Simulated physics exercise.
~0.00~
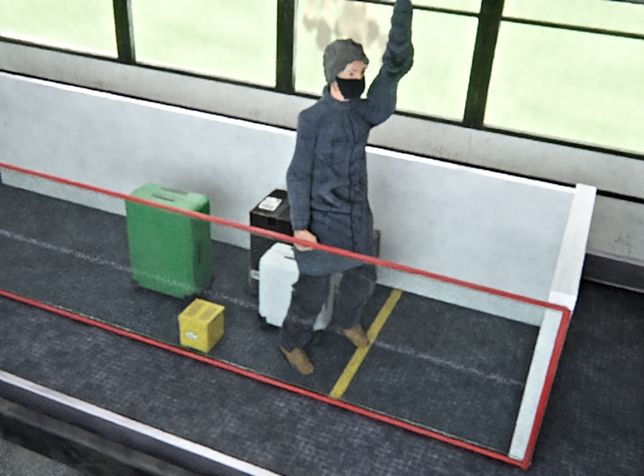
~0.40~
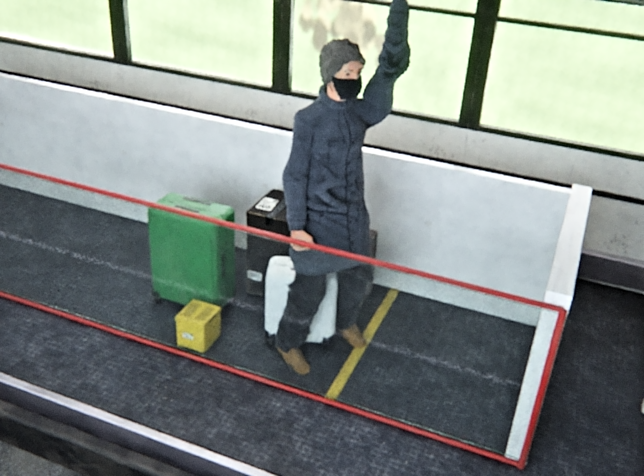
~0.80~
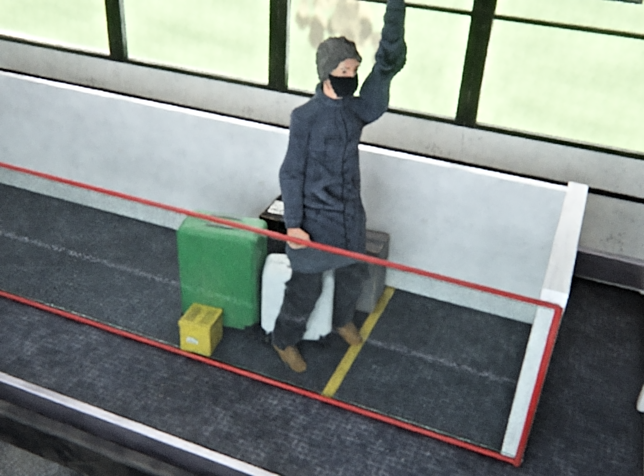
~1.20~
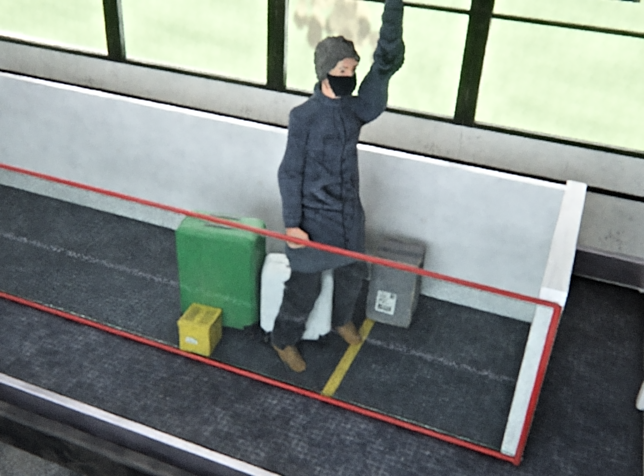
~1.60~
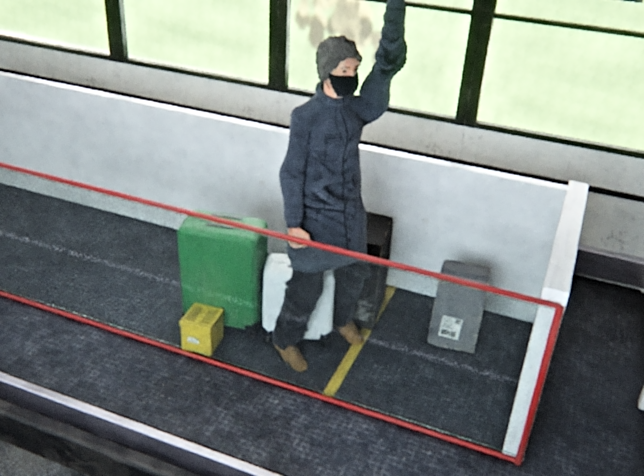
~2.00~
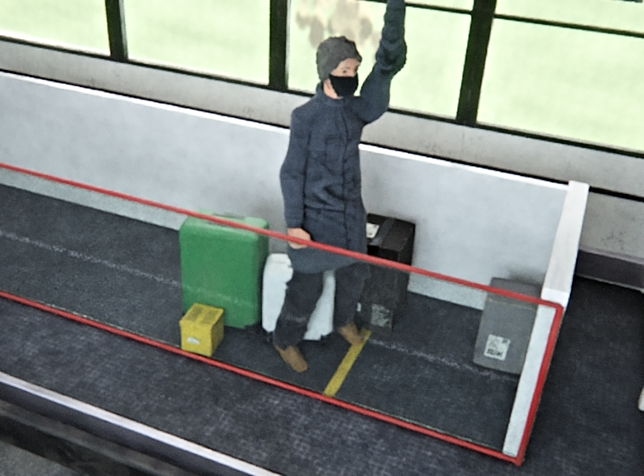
A big green wheeled case rolled right toward a masked passenger gripping the rail on a bus, stopping short of the yellow line. A grey pack slid out across the line toward the end panel, and a black bag followed partway behind the passenger.
